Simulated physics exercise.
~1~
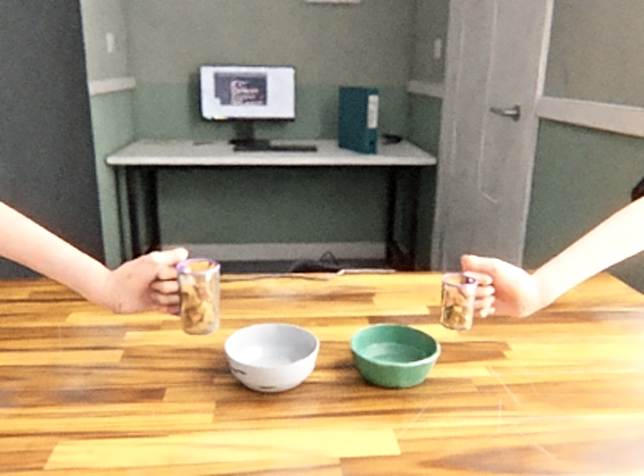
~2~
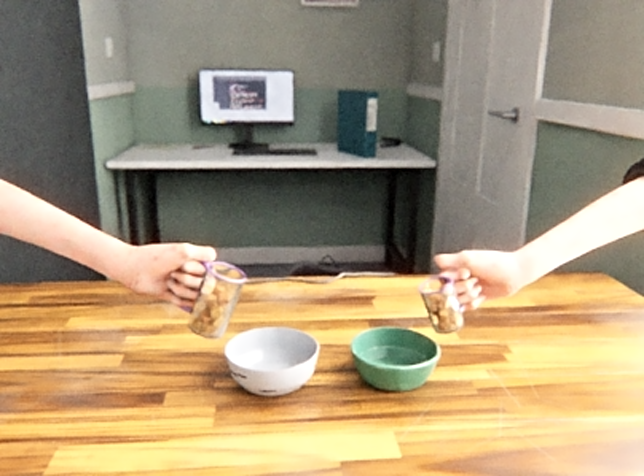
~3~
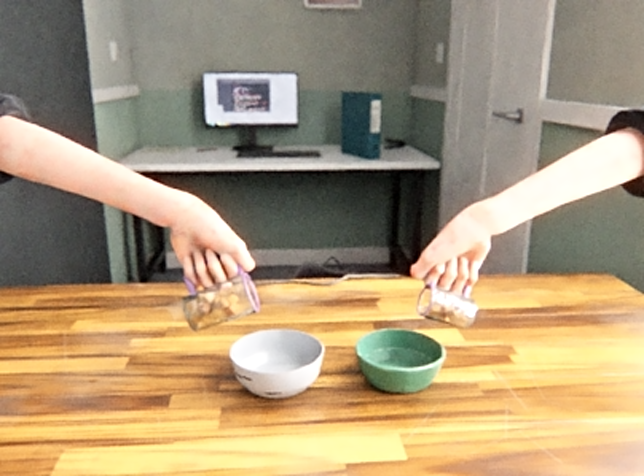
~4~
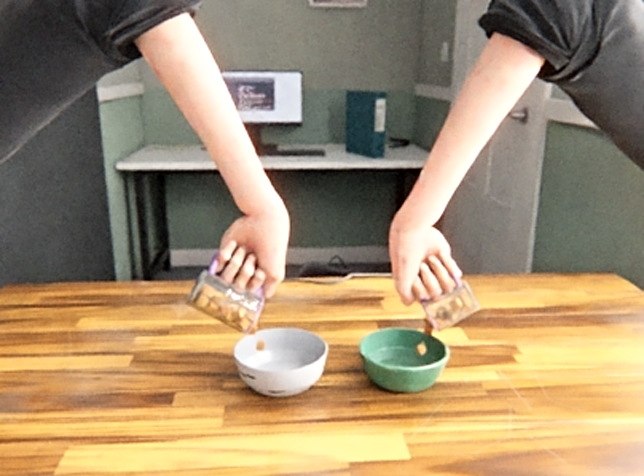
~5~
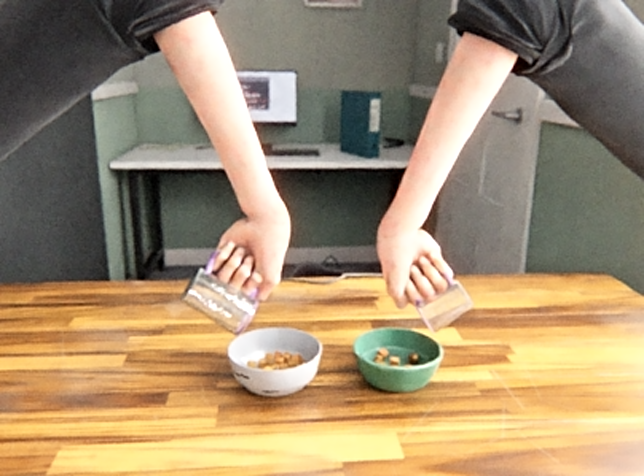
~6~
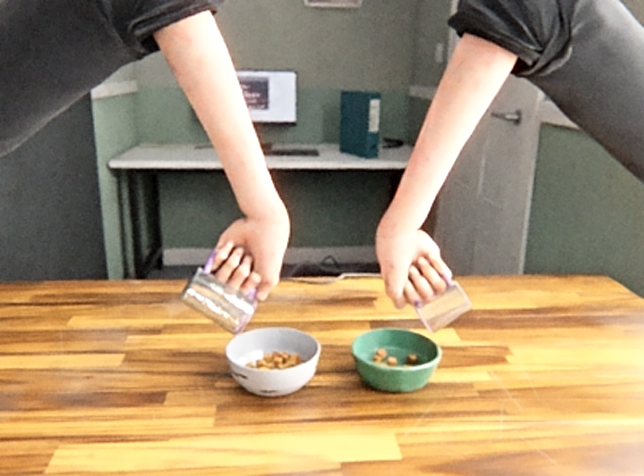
Two hands tip small clear cups, pouring brown pieces into a white bowl and a green bowl.
